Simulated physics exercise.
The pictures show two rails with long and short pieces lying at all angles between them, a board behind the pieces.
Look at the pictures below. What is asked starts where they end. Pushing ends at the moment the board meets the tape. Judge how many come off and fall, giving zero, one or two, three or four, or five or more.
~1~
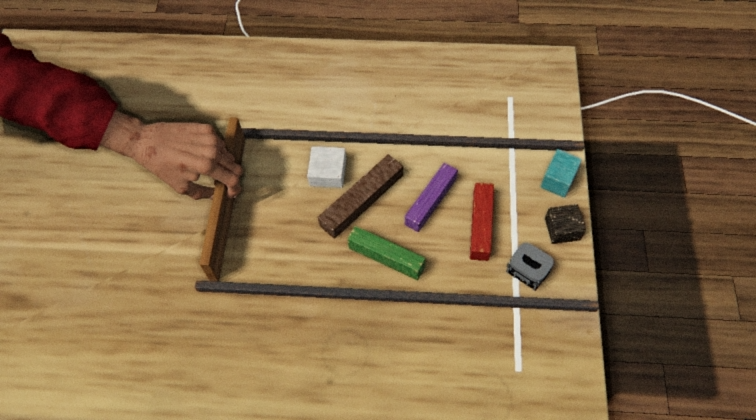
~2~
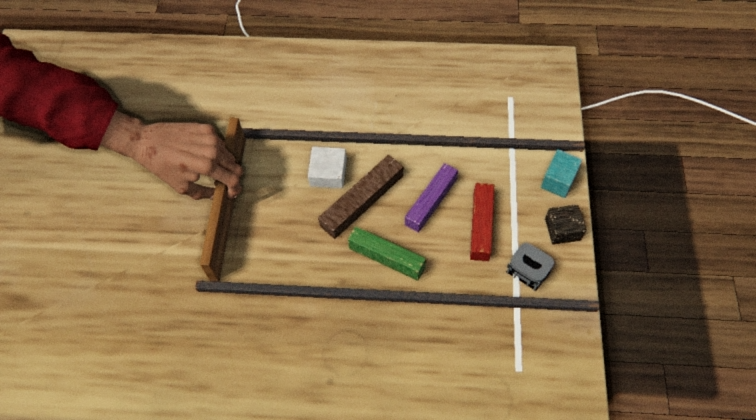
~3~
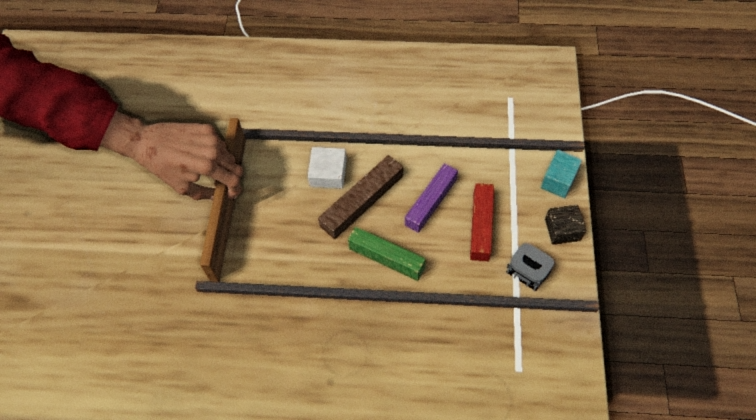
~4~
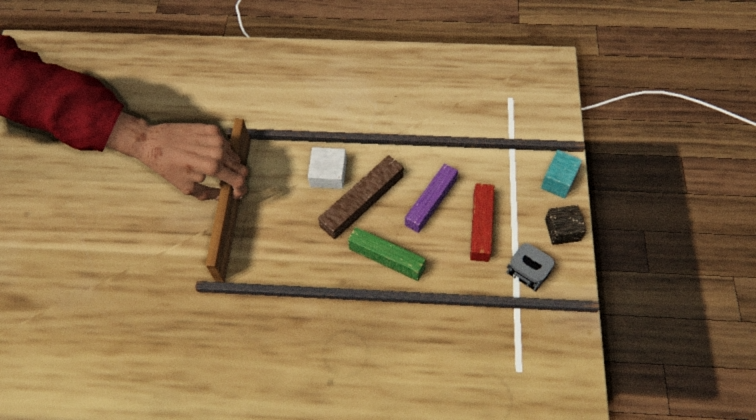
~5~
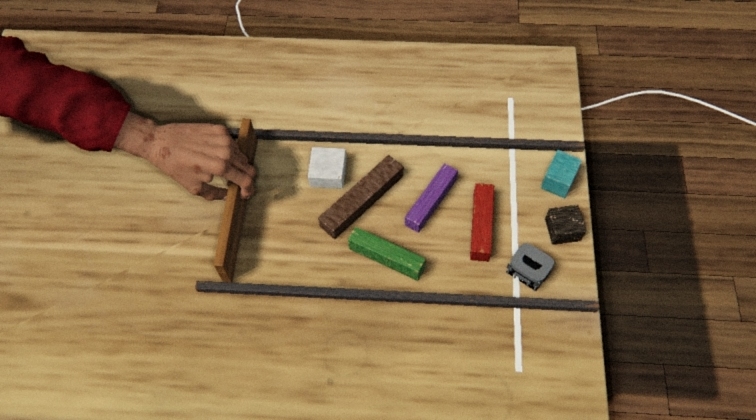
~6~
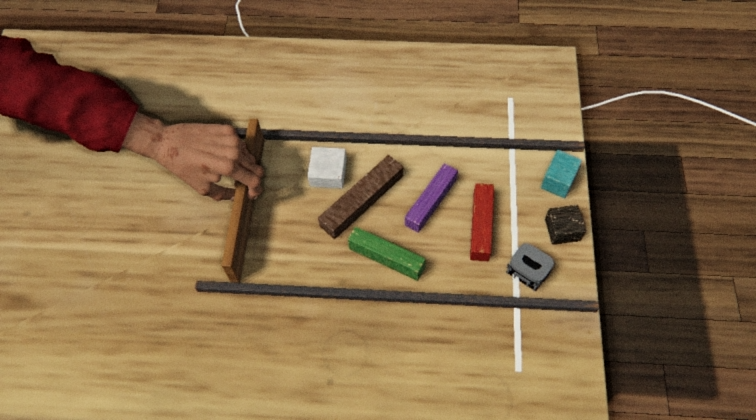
I predict the tally of drops will be under three but above nought.
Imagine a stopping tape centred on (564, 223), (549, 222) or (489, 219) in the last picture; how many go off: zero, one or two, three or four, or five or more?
In the order the places were given: Five or over, five or over, no fall at all.
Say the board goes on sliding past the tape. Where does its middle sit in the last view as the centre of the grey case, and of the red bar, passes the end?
(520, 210) and (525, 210), more or less.
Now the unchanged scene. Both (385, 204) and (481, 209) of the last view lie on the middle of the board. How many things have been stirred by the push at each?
4 by the first point, 8 by the second.
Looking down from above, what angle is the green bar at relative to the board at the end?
I'd say it's about 55° out of line.
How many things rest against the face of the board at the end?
2 are in contact with it.
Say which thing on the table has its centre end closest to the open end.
The grey case finishes closest.
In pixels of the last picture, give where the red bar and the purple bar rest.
The red bar ends up near (583, 230), and the purple bar near (568, 219).
Soon after, none off yet; black block at rest near (565, 225); turquoise block at rest near (561, 174); grey case at rest near (530, 267).
In the end, the number that fall off is one or two; gone, turquoise block and black block.
